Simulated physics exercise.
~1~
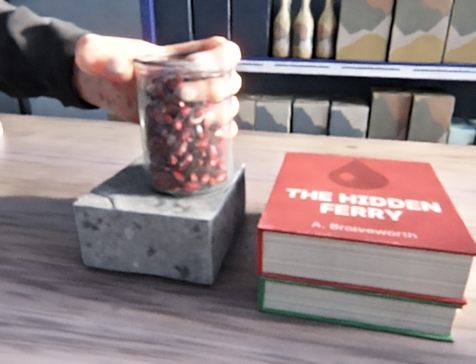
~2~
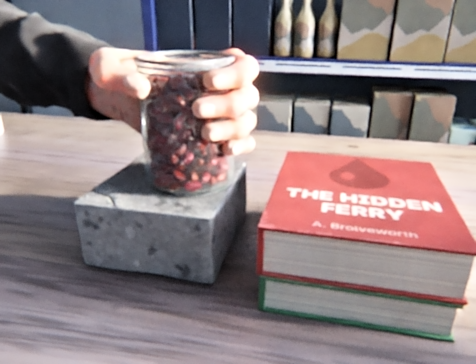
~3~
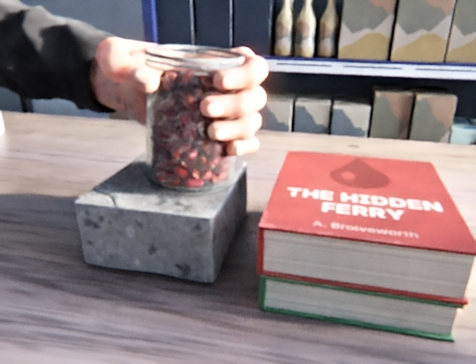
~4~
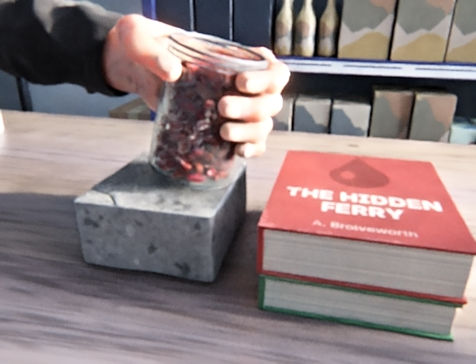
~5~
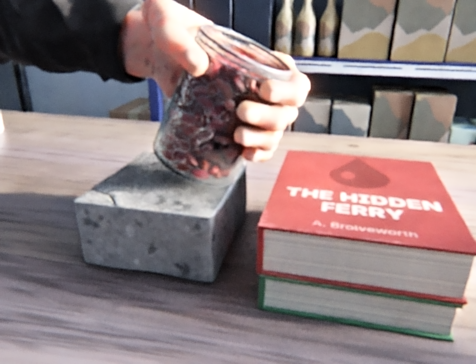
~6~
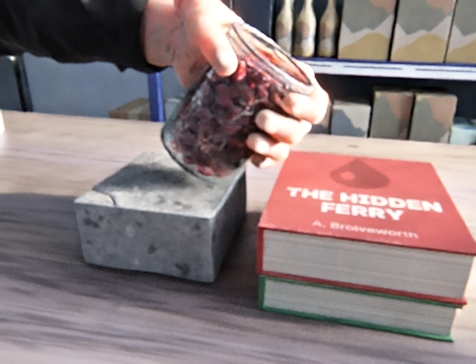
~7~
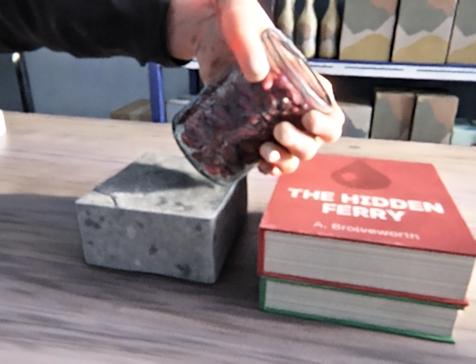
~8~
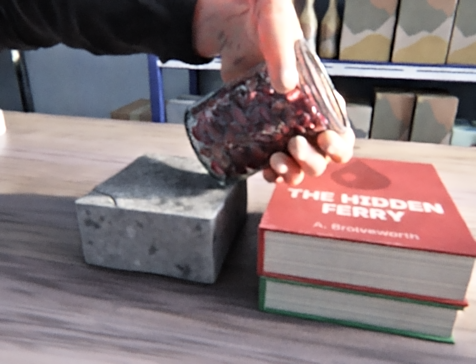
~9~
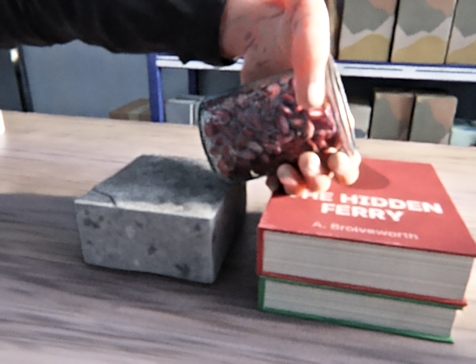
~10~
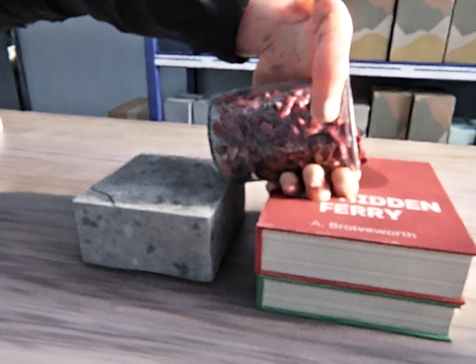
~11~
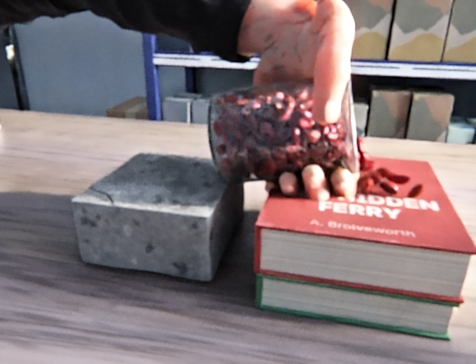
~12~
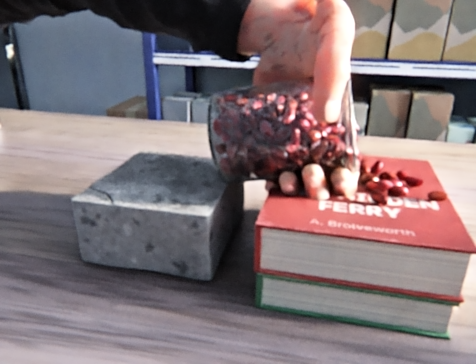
The footage shows a hand lifting an open glass jar of dark red beans from a gray stone block and tipping it rightward toward two stacked books, until it lies nearly sideways against them and a small portion of the beans spills onto the red cover.
